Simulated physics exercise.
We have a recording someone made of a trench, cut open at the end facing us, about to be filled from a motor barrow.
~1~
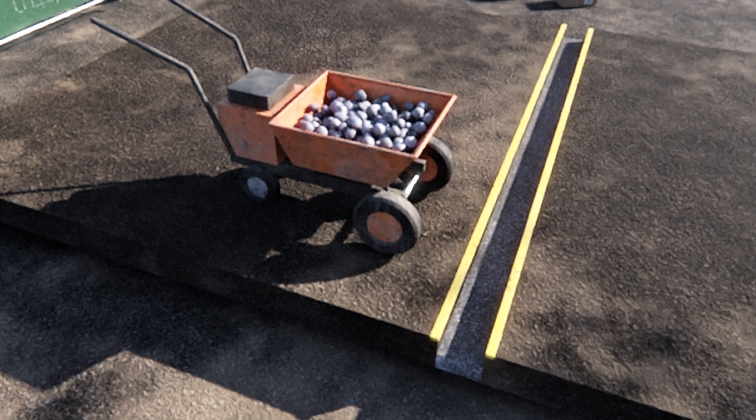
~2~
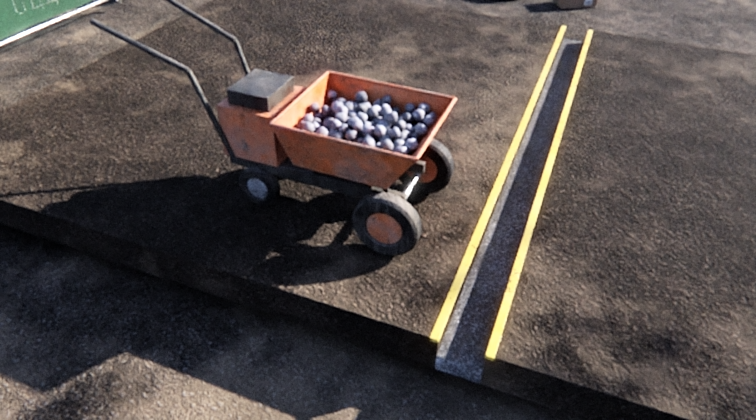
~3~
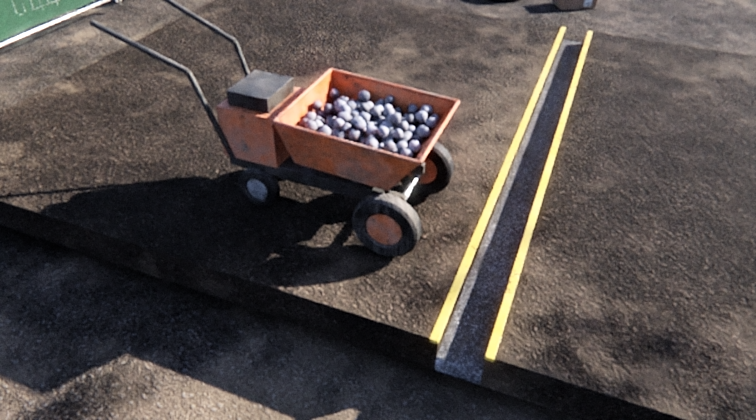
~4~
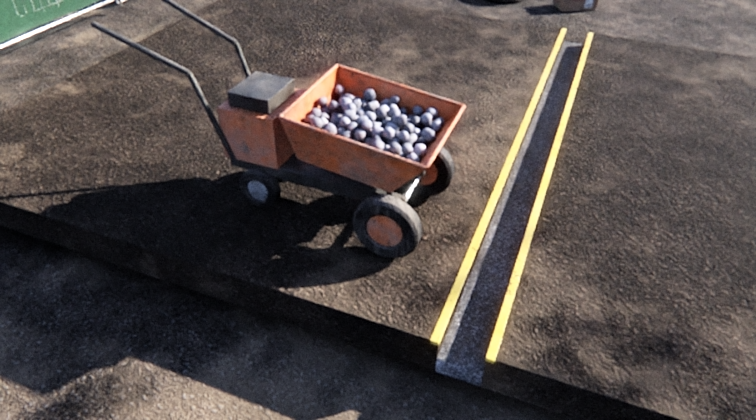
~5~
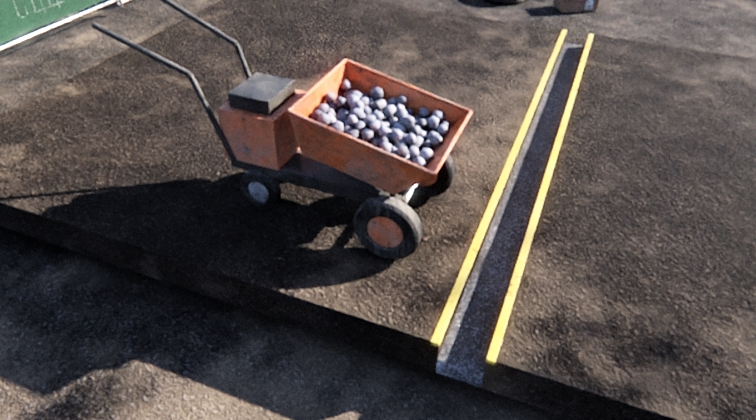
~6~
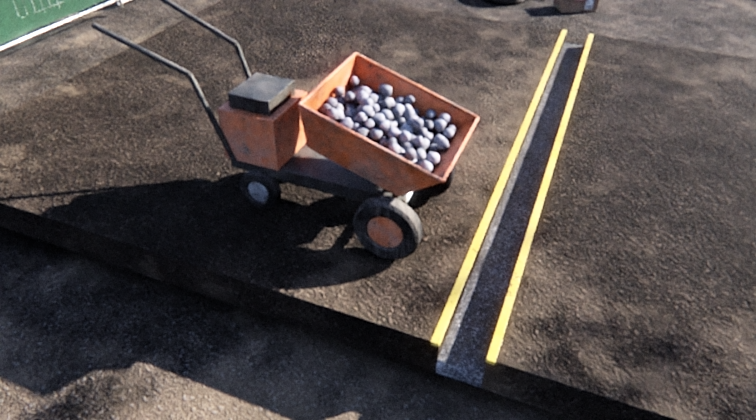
An orange barrow's skip of round cobbles slowly tilts toward a narrow yellow-edged trench.
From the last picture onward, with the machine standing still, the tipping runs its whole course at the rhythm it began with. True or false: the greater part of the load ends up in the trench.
True.
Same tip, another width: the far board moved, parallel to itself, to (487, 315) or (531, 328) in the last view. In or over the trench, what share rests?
Lab note: Case 1 near 30 percent, case 2 near 90 percent.
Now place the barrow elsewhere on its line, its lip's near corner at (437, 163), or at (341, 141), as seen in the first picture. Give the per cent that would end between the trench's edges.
30 % and 30 %.
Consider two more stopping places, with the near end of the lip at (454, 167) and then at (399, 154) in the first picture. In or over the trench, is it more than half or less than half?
Try one: The lesser share. Try two: The greater share.
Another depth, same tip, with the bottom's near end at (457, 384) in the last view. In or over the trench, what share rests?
Something like 80 %.
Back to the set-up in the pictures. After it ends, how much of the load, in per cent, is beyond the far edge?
I'd say around 30 per cent of the load.
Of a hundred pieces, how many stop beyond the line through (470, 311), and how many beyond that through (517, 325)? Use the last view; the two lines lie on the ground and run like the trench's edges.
I'd say about 70 and about 20 in a hundred.
Just after the last frame, skip tipped steeply; every one in the skip.
A moment on, skip tipped right over; the larger part in the skip; about a tenth in or heaped over the trench; about a tenth beyond it; just a few falling.
Further on, skip tipped right over; roughly a quarter in the skip; roughly half in or heaped over the trench; roughly a quarter beyond it.
When it is over, skip tipped right over; about a tenth in the skip; roughly two thirds in or heaped over the trench; roughly a quarter beyond it.
